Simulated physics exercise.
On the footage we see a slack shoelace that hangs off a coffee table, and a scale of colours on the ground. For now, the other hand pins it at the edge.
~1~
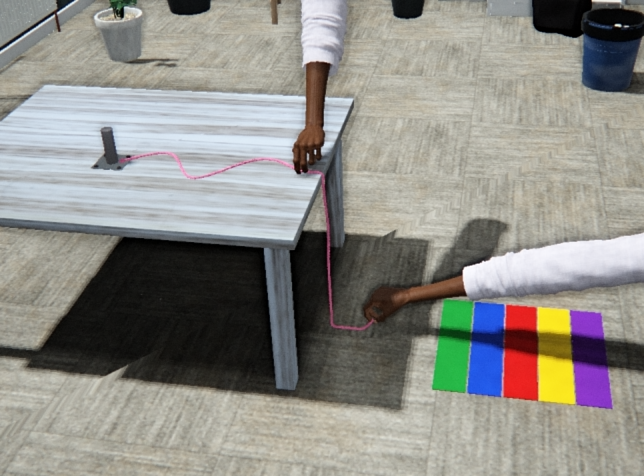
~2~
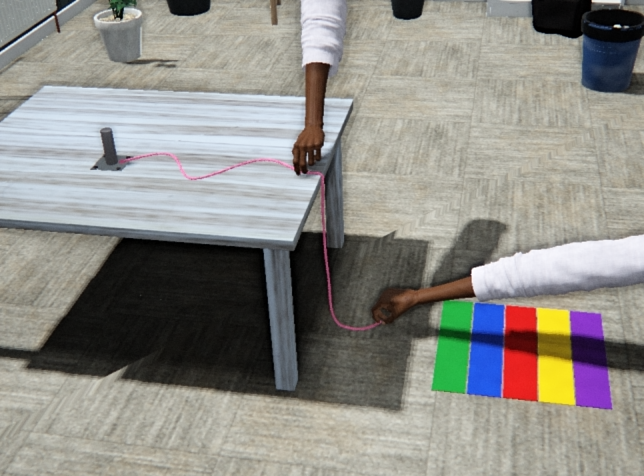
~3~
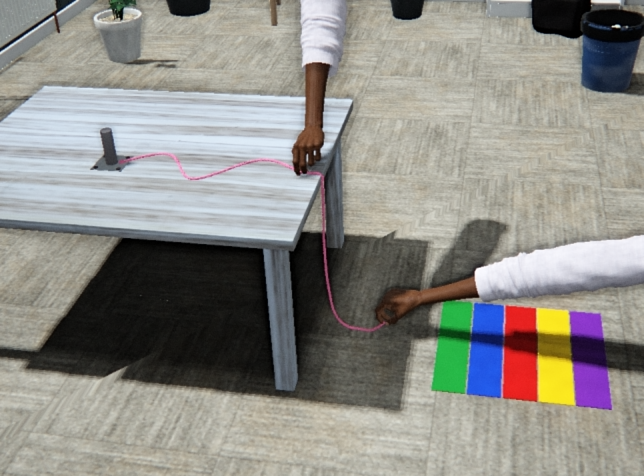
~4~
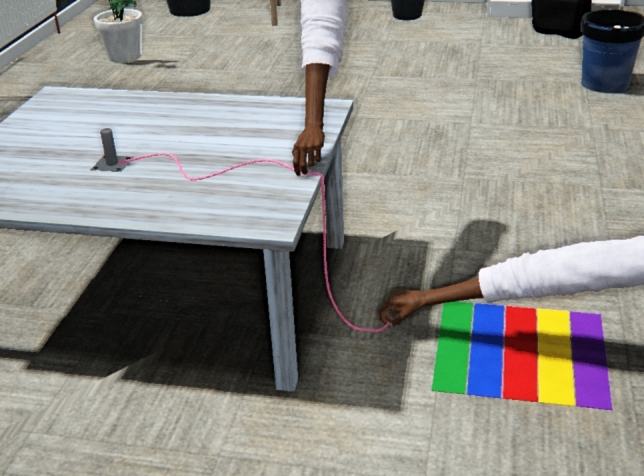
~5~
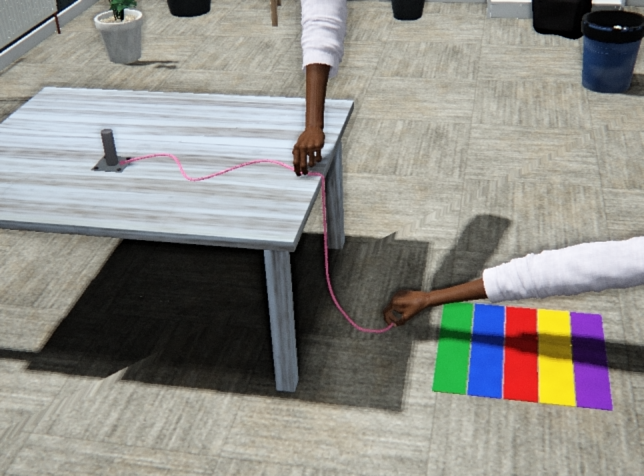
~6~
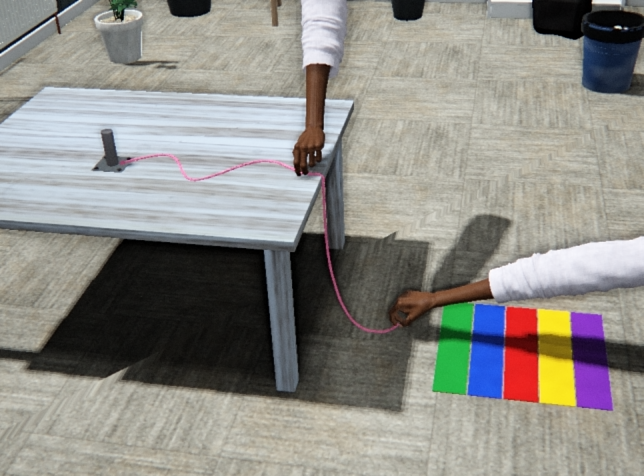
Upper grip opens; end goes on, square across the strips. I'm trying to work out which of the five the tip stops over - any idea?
I would say the yellow one.
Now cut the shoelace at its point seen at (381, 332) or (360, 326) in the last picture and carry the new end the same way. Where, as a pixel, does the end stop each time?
In turn, (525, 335) for the first and (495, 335) for the second.
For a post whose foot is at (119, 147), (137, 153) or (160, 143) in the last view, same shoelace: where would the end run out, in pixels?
The first try gives about (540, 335), the second about (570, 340) and the third about (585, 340).
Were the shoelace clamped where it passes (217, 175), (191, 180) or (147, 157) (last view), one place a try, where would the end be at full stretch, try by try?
Approximately (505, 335), (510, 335) and (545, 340), respectively.
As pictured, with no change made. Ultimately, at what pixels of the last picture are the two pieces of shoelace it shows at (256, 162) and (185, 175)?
They end up at (300, 175) and (217, 170).
A little later, end near (501, 334); over blue.
Next, end near (535, 337); over red.
When it is tight, end near (555, 339); over yellow. It halts on the yellow strip.
